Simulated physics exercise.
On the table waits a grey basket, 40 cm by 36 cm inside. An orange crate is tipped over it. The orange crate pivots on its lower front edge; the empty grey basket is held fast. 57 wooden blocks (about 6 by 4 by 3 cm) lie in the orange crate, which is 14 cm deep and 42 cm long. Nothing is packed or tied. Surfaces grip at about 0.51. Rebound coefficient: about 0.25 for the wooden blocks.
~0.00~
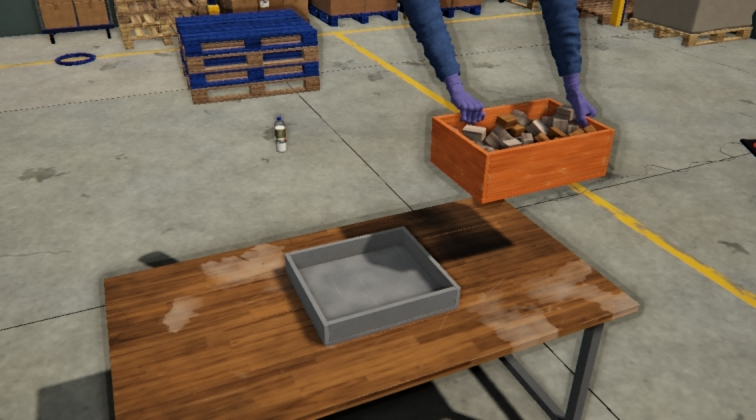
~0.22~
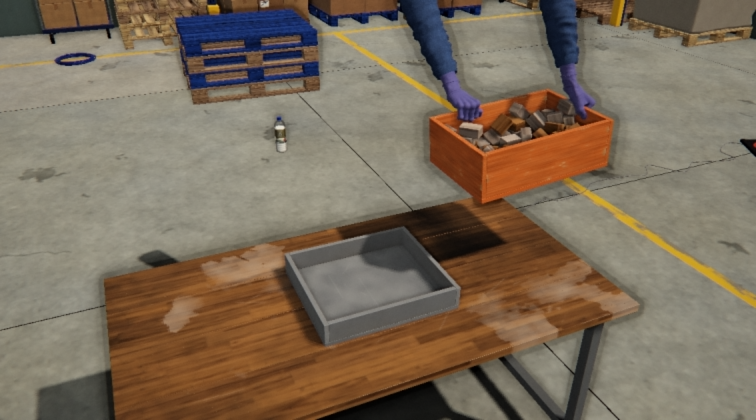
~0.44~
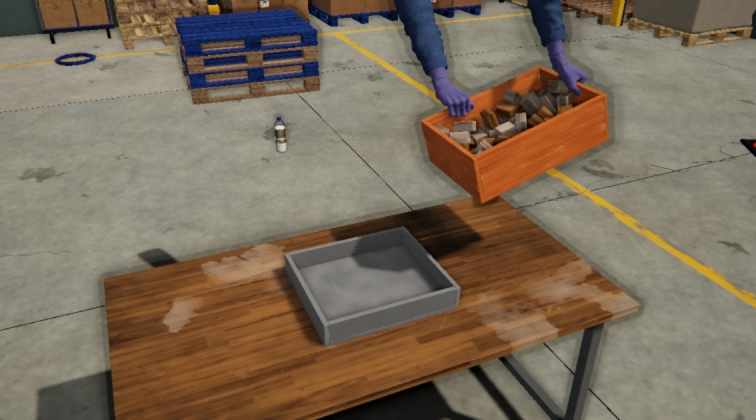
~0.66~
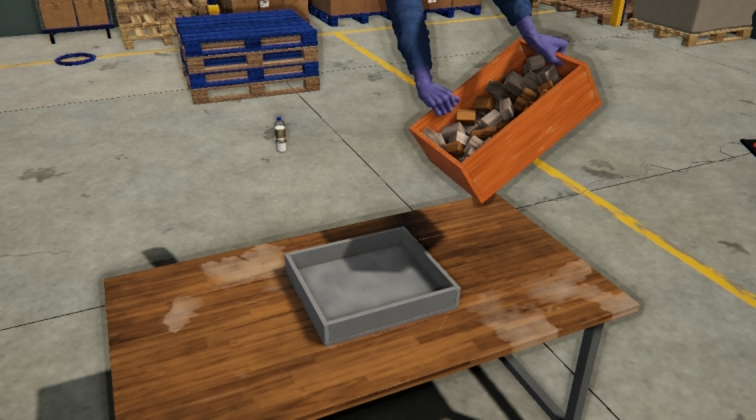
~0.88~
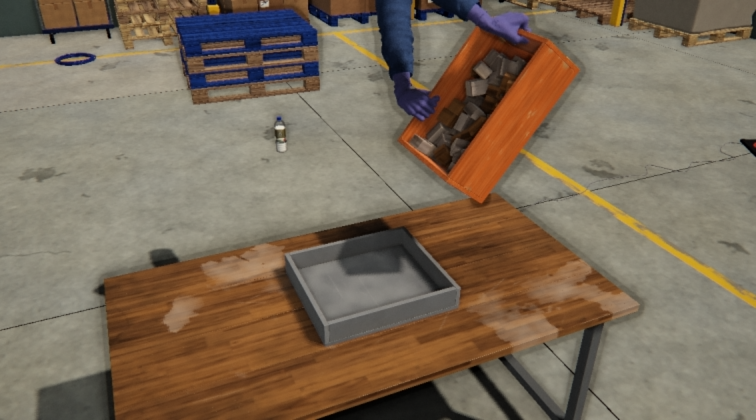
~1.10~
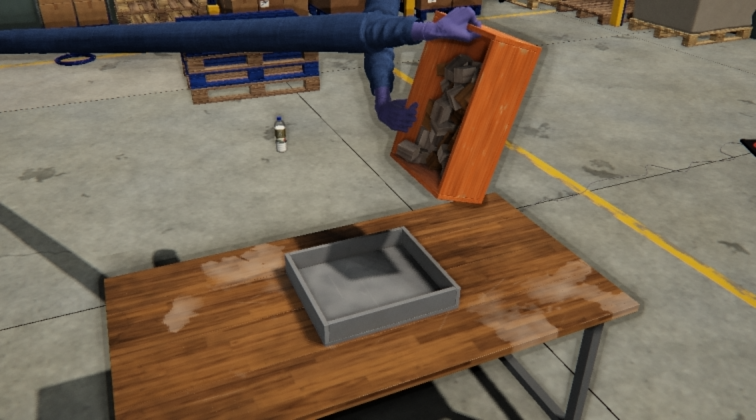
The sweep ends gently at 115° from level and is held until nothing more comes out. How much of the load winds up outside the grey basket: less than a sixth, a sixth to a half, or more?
Under a sixth of the wooden blocks end outside the grey basket.
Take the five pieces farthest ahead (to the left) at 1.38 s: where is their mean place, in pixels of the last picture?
Near (378, 248).
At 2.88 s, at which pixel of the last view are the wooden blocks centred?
Around (361, 281).
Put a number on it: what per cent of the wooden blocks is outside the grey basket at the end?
About 5 per cent.
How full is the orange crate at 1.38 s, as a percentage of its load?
About 80 per cent.
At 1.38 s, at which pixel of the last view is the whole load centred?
Around (433, 151).
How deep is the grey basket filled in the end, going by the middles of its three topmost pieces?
Some 7 cm.
After 1.38 s, tilt 95°; 46 still in the orange crate, 1 in the grey basket and 10 in the air.
After 1.74 s, tilt 113°; 21 still in the orange crate, 15 in the grey basket and 21 in the air.
After 2.24 s, tilt 115°; 6 still in the orange crate, 45 in the grey basket, 4 outside the grey basket and 2 in the air.
Outcome (at 2.88 s), 1 still in the orange crate, 52 in the grey basket and 4 outside the grey basket. Asked share, 4 of 57, 7 per cent.
